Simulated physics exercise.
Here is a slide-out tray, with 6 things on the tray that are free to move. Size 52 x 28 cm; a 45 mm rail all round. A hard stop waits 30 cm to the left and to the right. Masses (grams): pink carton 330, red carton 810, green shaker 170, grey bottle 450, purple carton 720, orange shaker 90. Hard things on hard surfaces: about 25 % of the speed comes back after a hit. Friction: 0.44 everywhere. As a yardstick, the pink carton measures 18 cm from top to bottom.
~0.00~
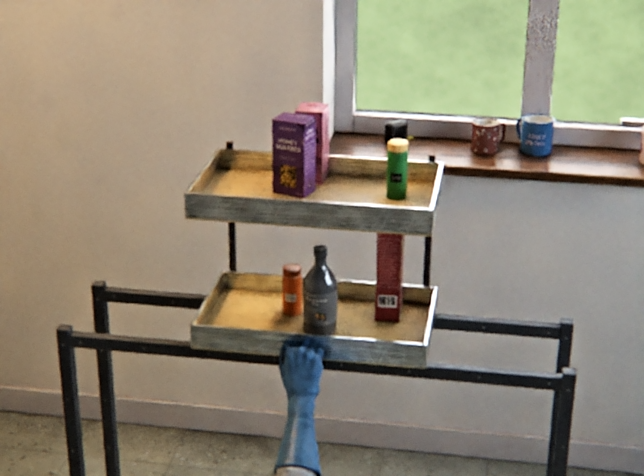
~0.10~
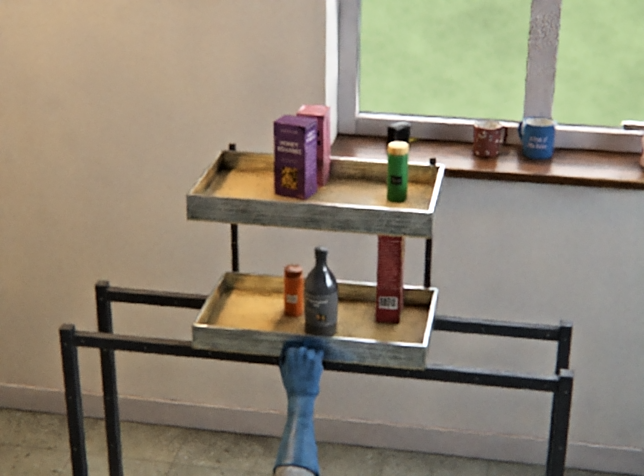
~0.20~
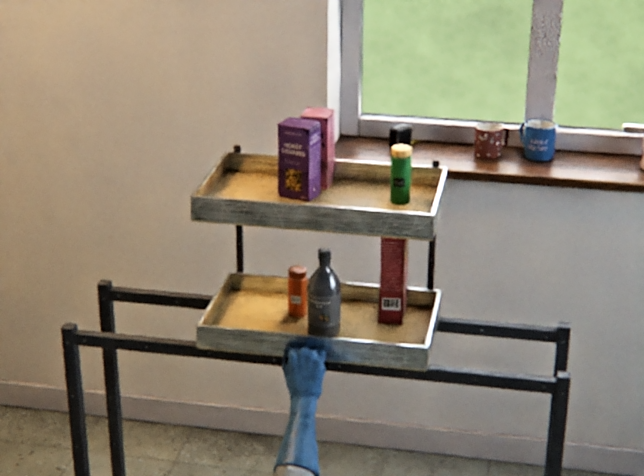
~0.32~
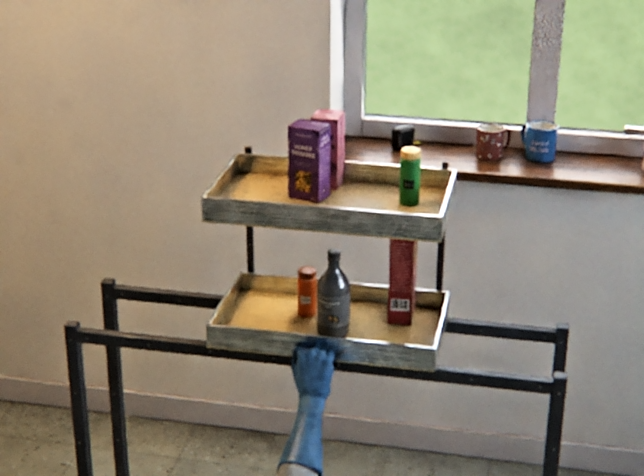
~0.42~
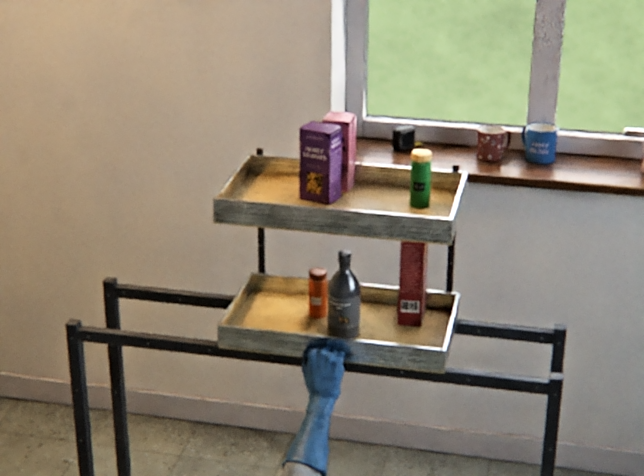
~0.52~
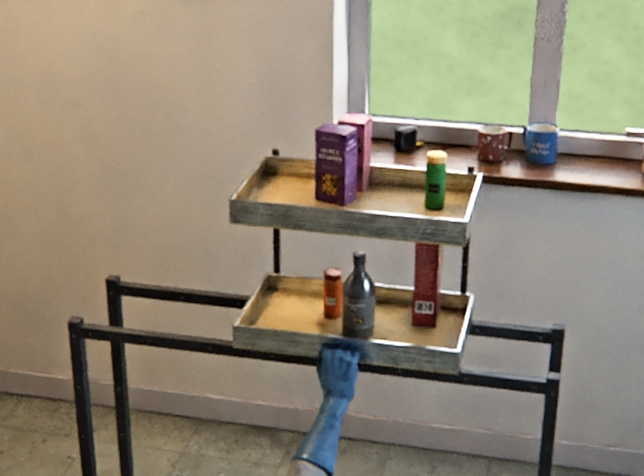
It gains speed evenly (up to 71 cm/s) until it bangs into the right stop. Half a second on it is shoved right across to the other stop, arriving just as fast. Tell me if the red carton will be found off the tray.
The red carton leaves the tray.
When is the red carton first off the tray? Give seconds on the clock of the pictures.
Near 1.1 s.
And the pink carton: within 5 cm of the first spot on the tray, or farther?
The pink carton ends elsewhere.
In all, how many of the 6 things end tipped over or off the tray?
4 of them.
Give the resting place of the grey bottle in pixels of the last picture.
Near (198, 276).
After 1.02 s, tray has slid 30 cm right; red carton 24° off upright near (539, 288); green shaker 30° off upright; orange shaker 28° off upright.
After 1.52 s, tray has slid 30 cm right; red carton now off the tray; pink carton on its side; orange shaker on its side.
After 2.32 s, tray has slid 11 cm right; pink carton on its side; orange shaker on its side; green shaker 50° off upright.
After 3.12 s, tray has slid 30 cm left; pink carton on its side; orange shaker on its side; green shaker 57° off upright.
In the end (4.0 s), off the tray, red carton; toppled on the tray, pink carton, green shaker and orange shaker; the other 2 under 5 cm from the start.
